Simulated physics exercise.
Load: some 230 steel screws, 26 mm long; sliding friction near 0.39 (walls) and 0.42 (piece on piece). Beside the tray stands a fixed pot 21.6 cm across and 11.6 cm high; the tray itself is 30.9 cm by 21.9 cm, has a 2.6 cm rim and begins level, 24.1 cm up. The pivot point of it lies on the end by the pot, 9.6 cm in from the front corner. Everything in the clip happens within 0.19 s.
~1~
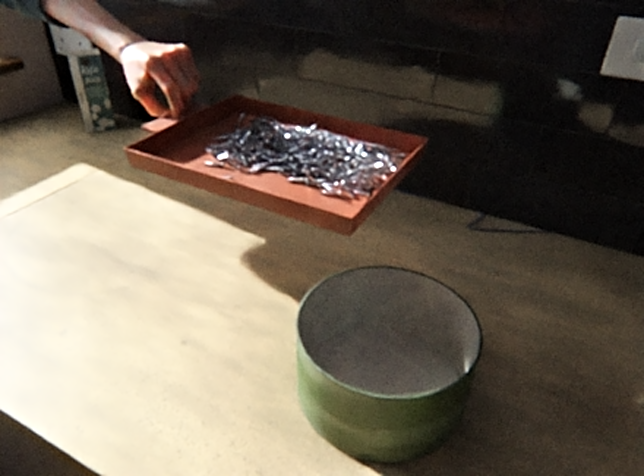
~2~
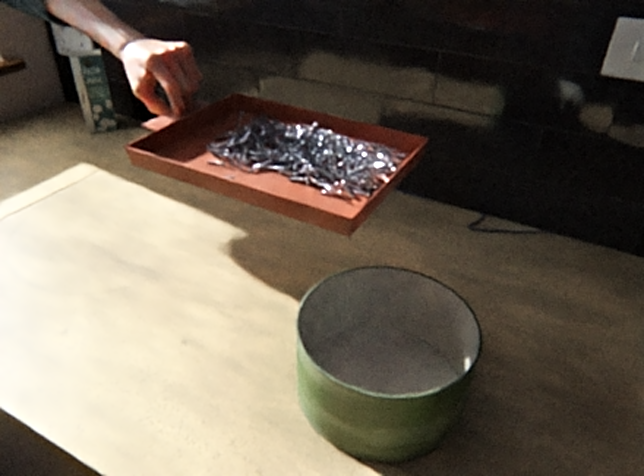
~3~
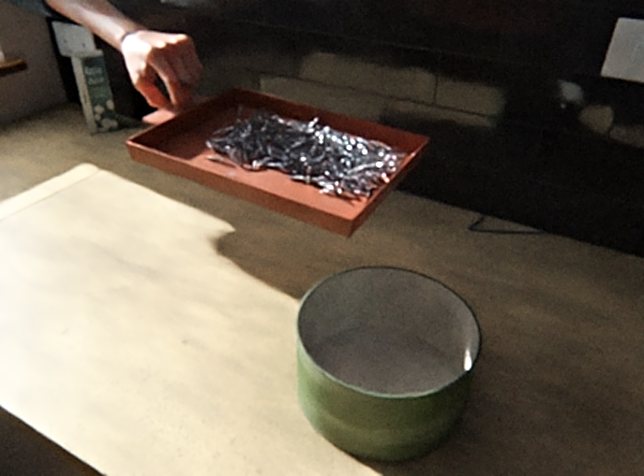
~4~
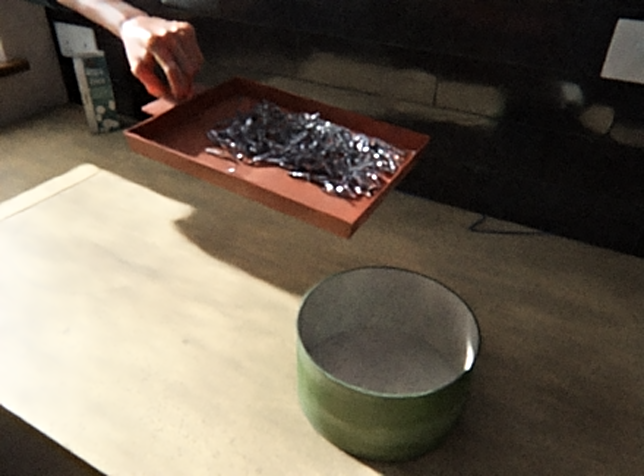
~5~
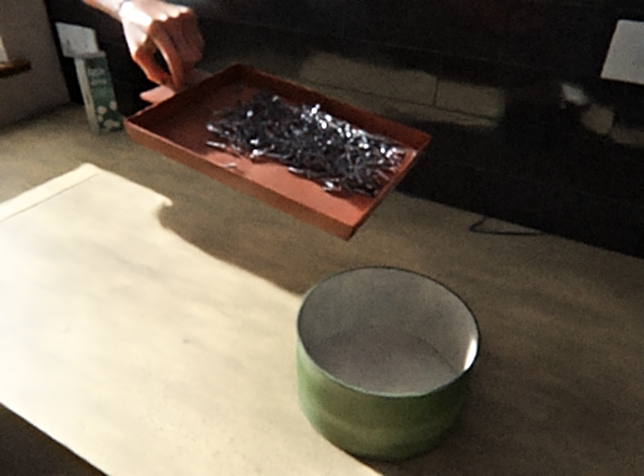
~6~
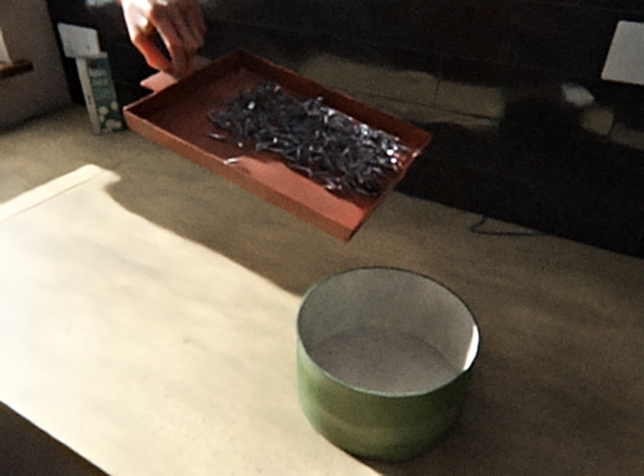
A hand gradually raised the left end of a shallow reddish-brown tray, tilting it down to the right above a green pot, while the heap of shiny metal pieces on it barely moved.
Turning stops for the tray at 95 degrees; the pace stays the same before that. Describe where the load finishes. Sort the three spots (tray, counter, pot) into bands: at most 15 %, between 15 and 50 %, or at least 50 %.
Tray: Up to 15 %; counter: Up to 15 %; pot: 50 % or more.
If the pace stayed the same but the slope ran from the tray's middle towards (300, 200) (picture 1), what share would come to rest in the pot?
95 %.
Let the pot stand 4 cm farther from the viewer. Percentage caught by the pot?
Roughly 95 per cent.
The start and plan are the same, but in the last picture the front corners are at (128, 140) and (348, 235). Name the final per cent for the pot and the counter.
Split: Pot = 75, counter = 25.
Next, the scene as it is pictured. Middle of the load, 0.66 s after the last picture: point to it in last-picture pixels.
Load centre, approx.: (377, 237) px.
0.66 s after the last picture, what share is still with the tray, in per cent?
About 60 per cent.
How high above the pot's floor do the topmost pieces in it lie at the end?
I'd put it at close to 2.5 centimetres.
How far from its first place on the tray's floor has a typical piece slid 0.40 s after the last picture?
Displacement on the tray: Roughly 9 cm.
Then, 0.40 s after the last picture, tilt 53 degrees; the tray holds 100 %, the pot 0 %.
Then, 0.66 s after the last picture, tilt 79 degrees; the tray holds 60 %, the pot 10 %.
Then, 1.02 s after the last picture, tilt 95 degrees; the tray holds 10 %, the pot 80 %.
In the end, tray 0 %, counter 0 %, pot 100 %.
